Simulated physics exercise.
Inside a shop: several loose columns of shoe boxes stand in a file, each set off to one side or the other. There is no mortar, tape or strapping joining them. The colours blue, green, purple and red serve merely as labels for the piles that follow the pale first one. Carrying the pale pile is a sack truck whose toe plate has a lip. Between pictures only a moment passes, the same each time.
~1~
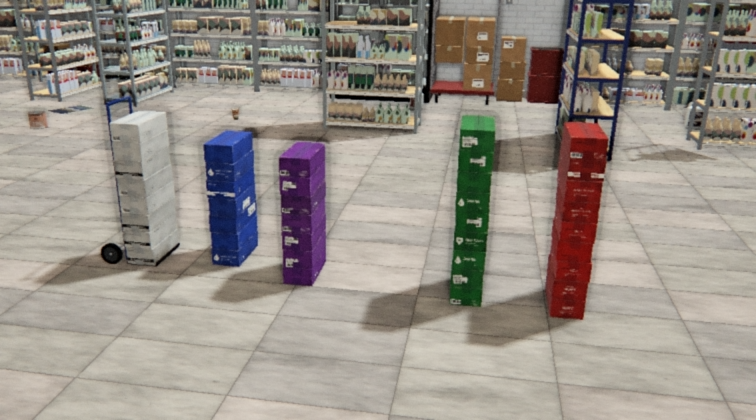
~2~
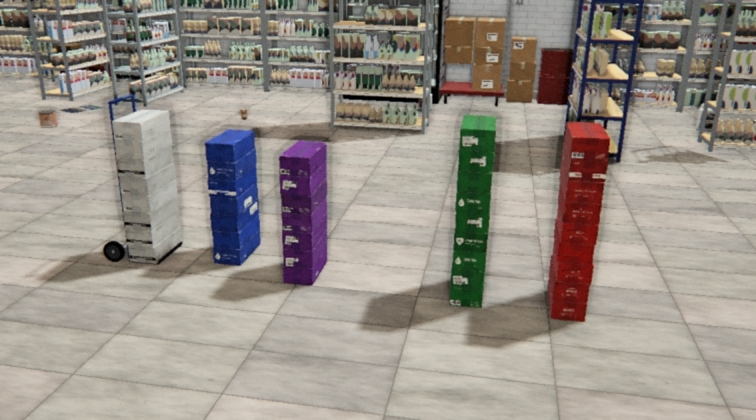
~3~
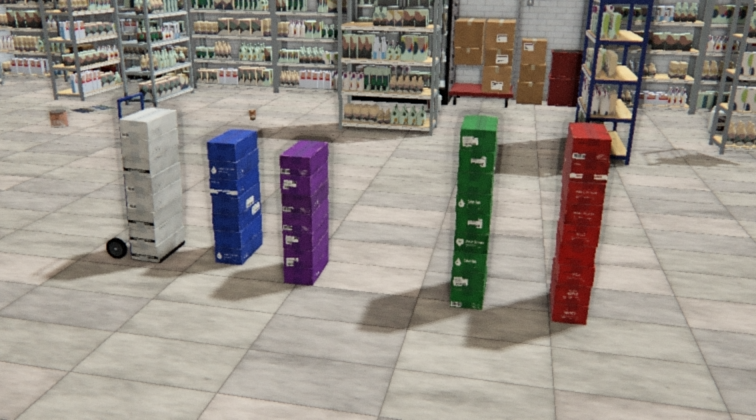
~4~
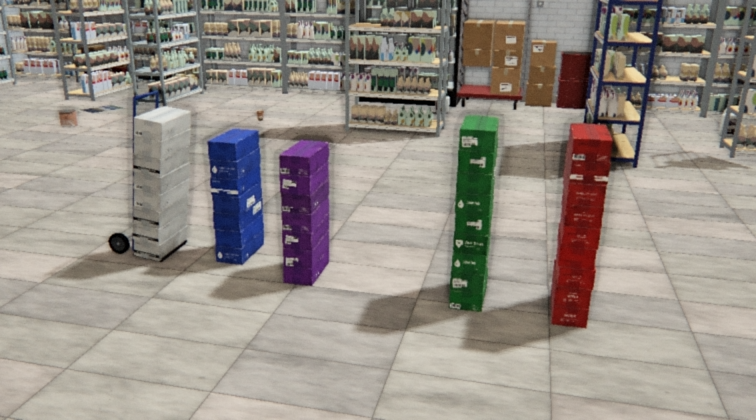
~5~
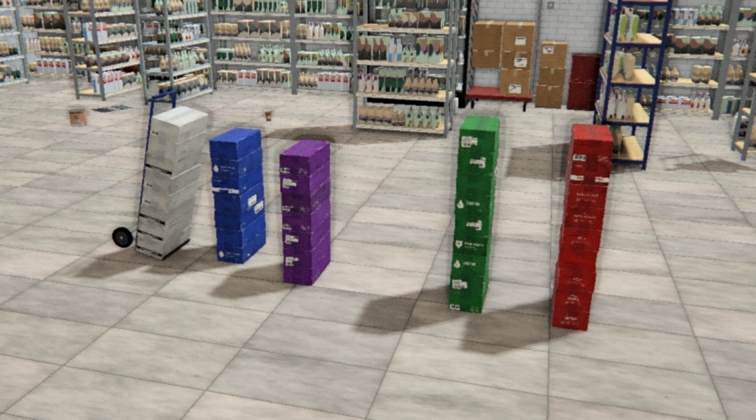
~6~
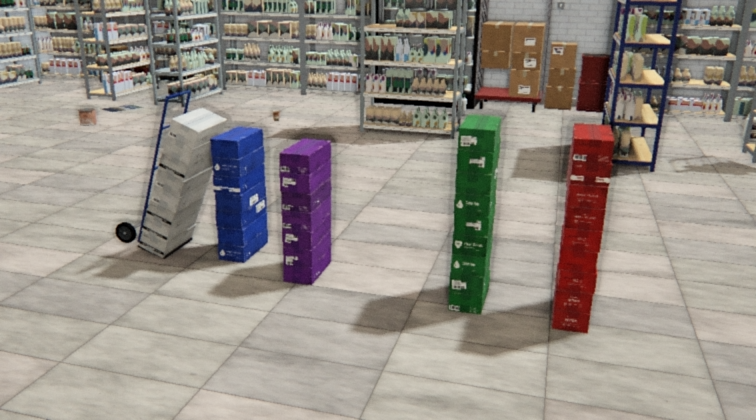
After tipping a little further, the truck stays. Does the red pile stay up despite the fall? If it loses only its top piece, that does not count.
Yes, it stays mostly up.
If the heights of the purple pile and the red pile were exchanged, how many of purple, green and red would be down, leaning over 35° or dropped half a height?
Once things settle, you'd count purple 9, green 8, red 6 down.
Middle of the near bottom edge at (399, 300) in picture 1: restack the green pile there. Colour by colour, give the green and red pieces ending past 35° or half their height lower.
By colour, the numbers are green 9 and red 7.
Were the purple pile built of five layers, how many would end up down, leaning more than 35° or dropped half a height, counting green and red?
For green the count is 0, and for red it is 0.
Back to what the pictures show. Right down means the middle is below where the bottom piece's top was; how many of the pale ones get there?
3, all in all.
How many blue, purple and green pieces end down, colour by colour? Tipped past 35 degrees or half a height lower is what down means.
Count per pile - blue: 7; purple: 6; green: 0.
Just after the last frame, 8 of the pale pile down; none of the 9 red boxes down (0 of 32 in all colours); top red box unmoved; top blue box tilted clearly, half its height lower.
A moment on, 8 of the pale pile down; none of the 9 red boxes down (13 of 32 in all colours); top red box unmoved; top purple box tilted steeply, some three heights lower.
When it is over, 8 of the pale pile down; none of the 9 red boxes down (13 of 32 in all colours); top red box unmoved; top blue box upside down. In pixels of the last frame, middles, top red box near (592, 143), top blue box near (466, 236).
